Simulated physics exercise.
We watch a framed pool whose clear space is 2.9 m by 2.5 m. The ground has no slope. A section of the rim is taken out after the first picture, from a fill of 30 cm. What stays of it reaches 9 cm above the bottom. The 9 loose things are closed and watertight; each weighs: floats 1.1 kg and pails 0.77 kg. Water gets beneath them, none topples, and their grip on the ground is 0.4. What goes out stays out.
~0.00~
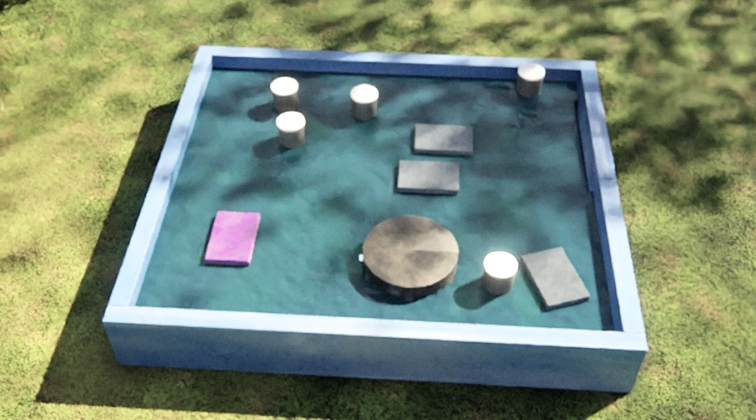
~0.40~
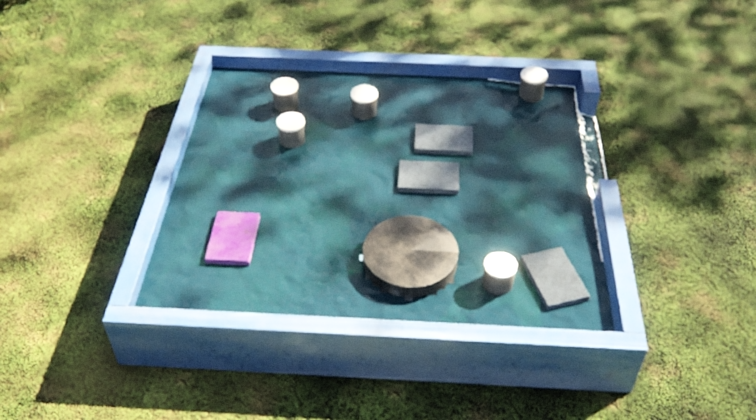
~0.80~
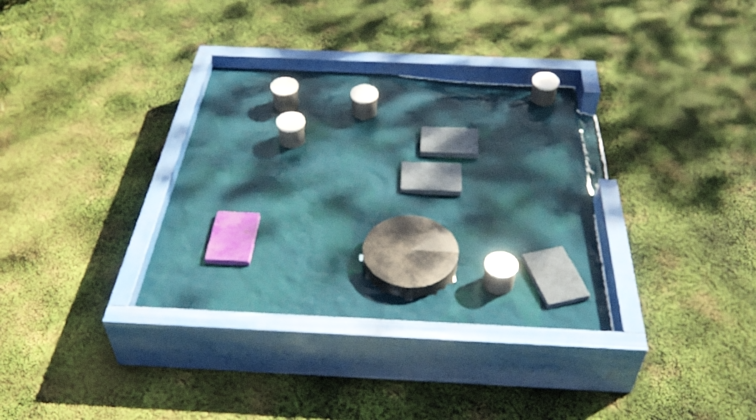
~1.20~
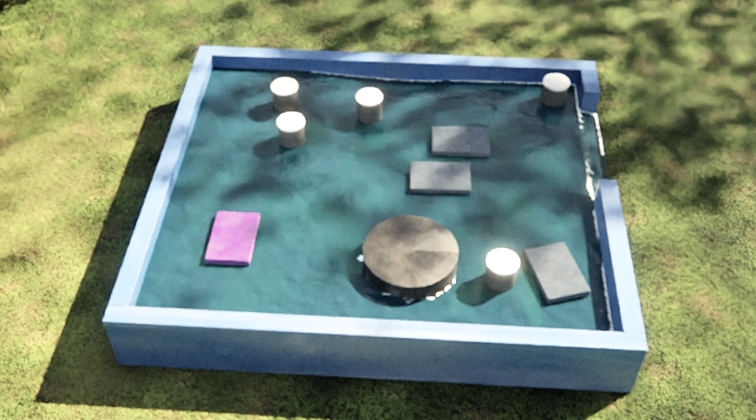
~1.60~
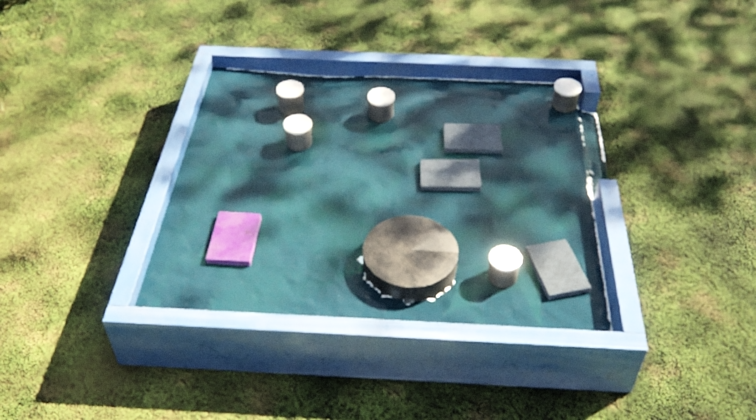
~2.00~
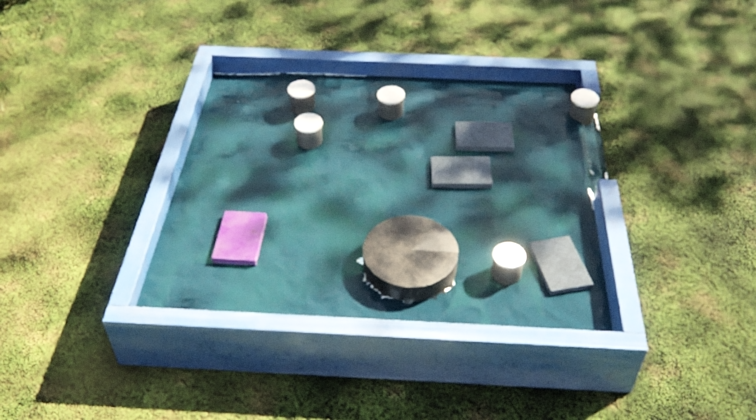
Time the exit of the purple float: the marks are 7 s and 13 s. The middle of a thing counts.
Expect it after the second time or never.
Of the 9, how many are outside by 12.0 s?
I count 4.
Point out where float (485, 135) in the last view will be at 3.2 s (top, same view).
Around (528, 136).
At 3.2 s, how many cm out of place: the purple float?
Roughly 10 cm by then.
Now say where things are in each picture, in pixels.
In the first frame, the purple float at (233, 236) floats; 30 cm deep round most things; 0 of 9 have shifted.
In the second frame, the purple float at (233, 236), afloat; 30 cm deep round most things; 0 of 9 have shifted.
In the third frame, the purple float at (233, 236) floats; about 2020 L in view; 1 of 9 have shifted.
In the fourth frame, the purple float at (233, 236), afloat; 28 cm deep round most things; 5 of 9 have shifted.
In the fifth frame, the purple float at (234, 236), afloat; about 1930 L in view; 6 of 9 have shifted.
In the sixth frame, the purple float at (240, 235) floats, 5 cm from its start; about 1890 L in view; 8 of 9 have shifted.
After 3.2 s the purple float is near (249, 233), 0.1 m from its start, afloat; 1 of 9 are out; 8 afloat.
After 7.2 s the purple float is near (263, 235), 0.2 m from its start, afloat; 3 of 9 are out; 6 afloat.
After 12.0 s the purple float is near (281, 227), 0.3 m from its start, afloat; 4 of 9 are out; 5 afloat.
After 16.0 s the purple float is near (289, 223), 0.4 m from its start, afloat; 5 of 9 are out; 4 afloat.
